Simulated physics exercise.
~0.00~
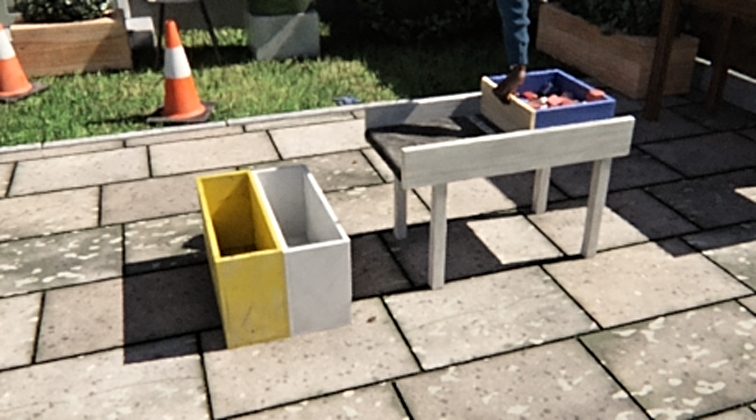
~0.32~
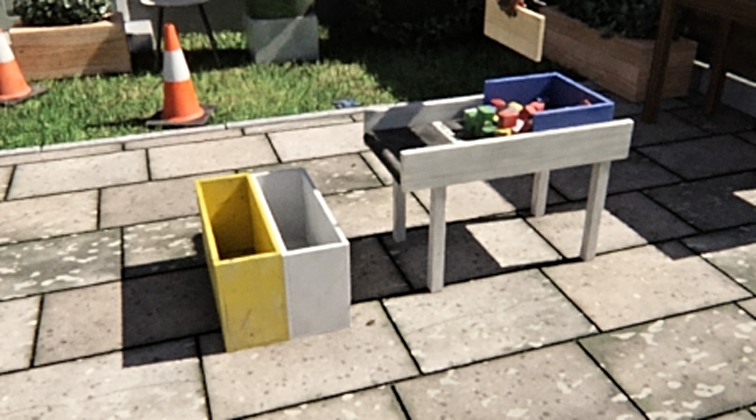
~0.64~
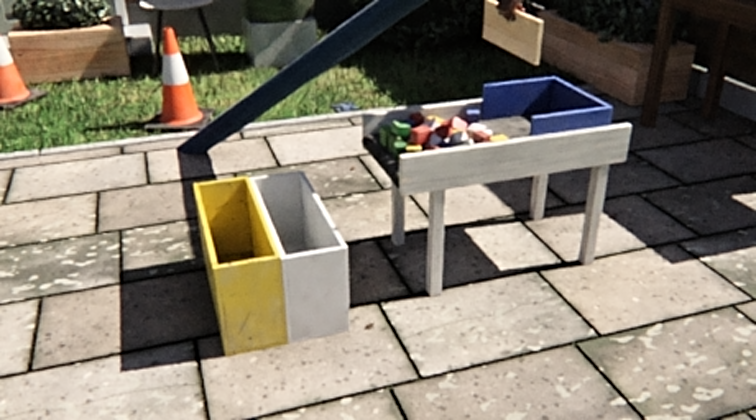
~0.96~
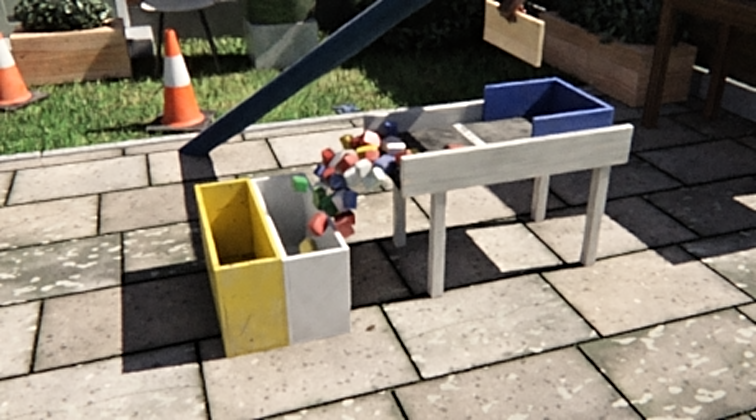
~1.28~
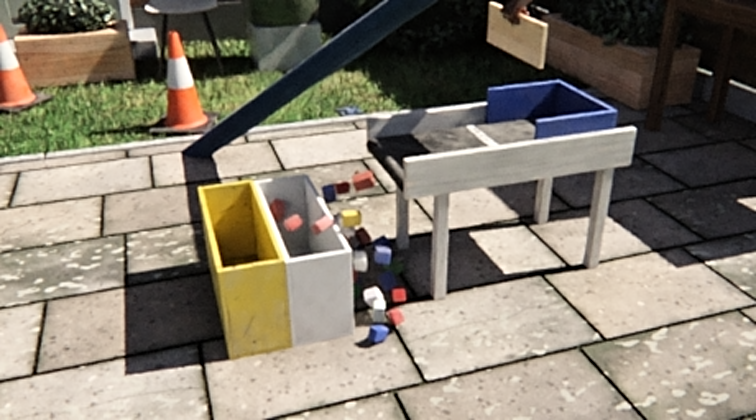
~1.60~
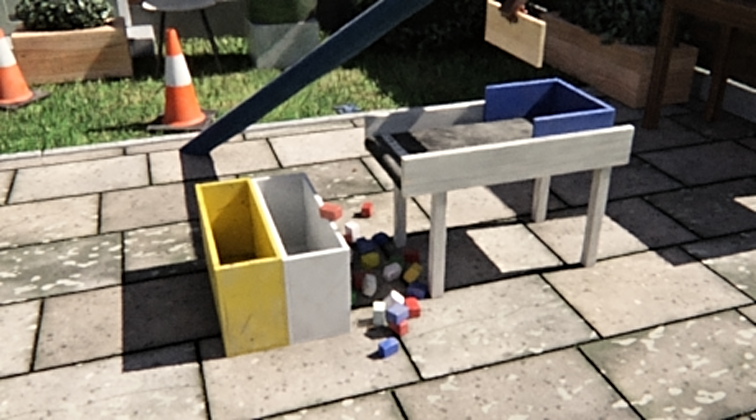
On a sunlit paved patio beside a strip of grass with orange cones, a slightly swaying camera looks down on a pale raised table with a dark belt. A blue pen full of colourful toy bricks sits at its right end, and a white tub and a yellow box stand on the paving to the left. A hand lifts the pen's pale gate, and the bricks travel left along the belt in a loose heap. They spill off the end and tumble down around the white tub. A few land inside the tubs, but most lie scattered on the paving between the white tub and the table.
